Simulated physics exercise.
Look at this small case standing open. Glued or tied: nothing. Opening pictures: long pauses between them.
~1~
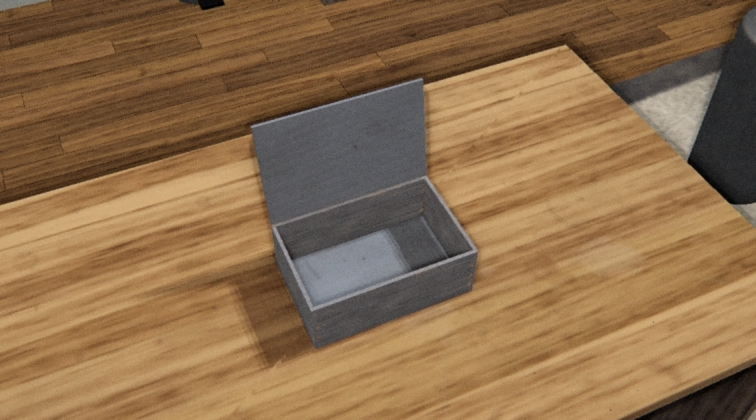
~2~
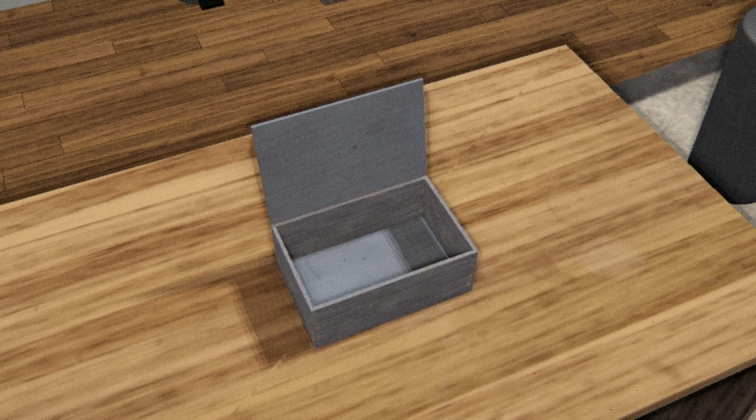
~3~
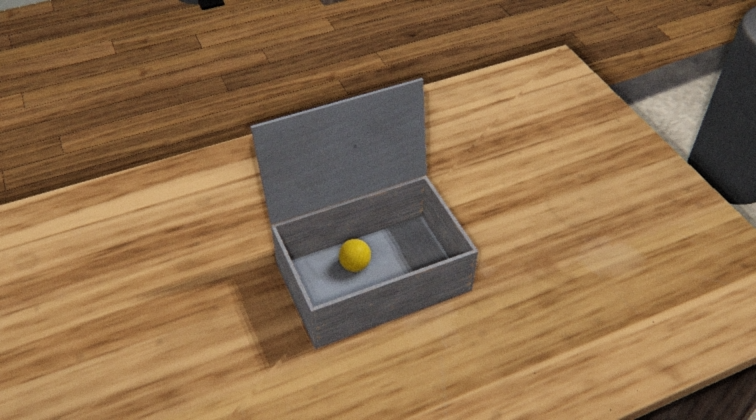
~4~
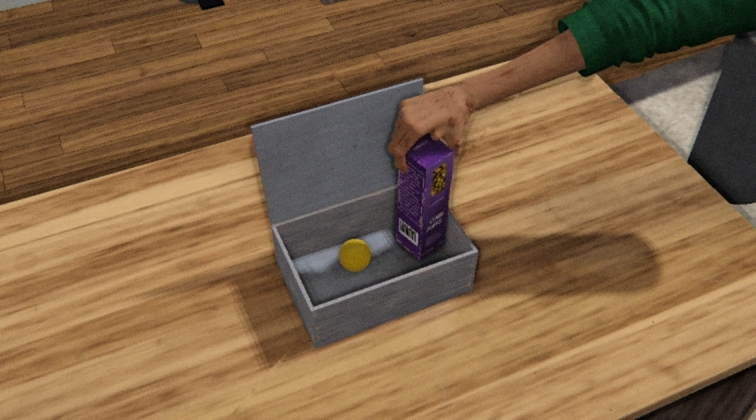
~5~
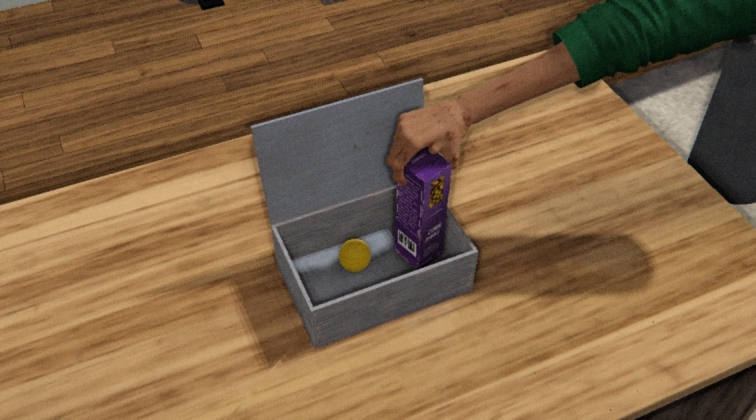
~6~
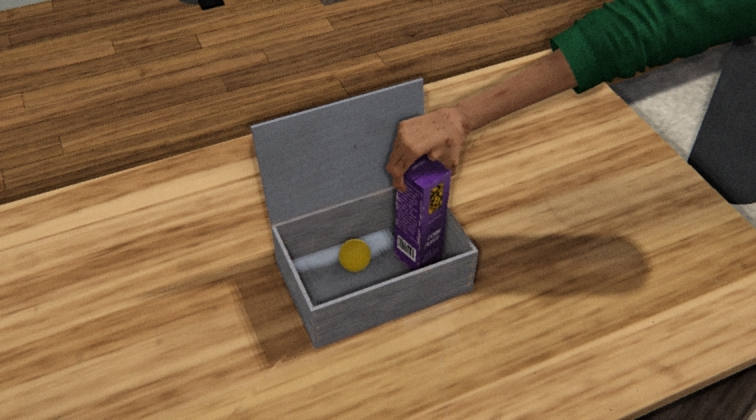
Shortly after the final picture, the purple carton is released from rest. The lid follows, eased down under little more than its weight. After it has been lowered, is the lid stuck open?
Yes.
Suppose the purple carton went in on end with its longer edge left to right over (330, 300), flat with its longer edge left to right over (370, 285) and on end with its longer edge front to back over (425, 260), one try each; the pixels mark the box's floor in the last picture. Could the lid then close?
Results in order: Lid up, lid down, lid up.
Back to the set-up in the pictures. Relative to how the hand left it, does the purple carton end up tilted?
By the end the purple carton has kept its angle.
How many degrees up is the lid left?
About 70° above the rim.
Then, 1.10 s later than the last frame, lid starting down.
Then, 1.50 s later than the last frame, lid 67° above the rim.
Then, 3.90 s later than the last frame, lid 68° above the rim.
When it is over, lid 68° above the rim; both as before. End places, in pixels of the last picture, purple carton near (420, 214).
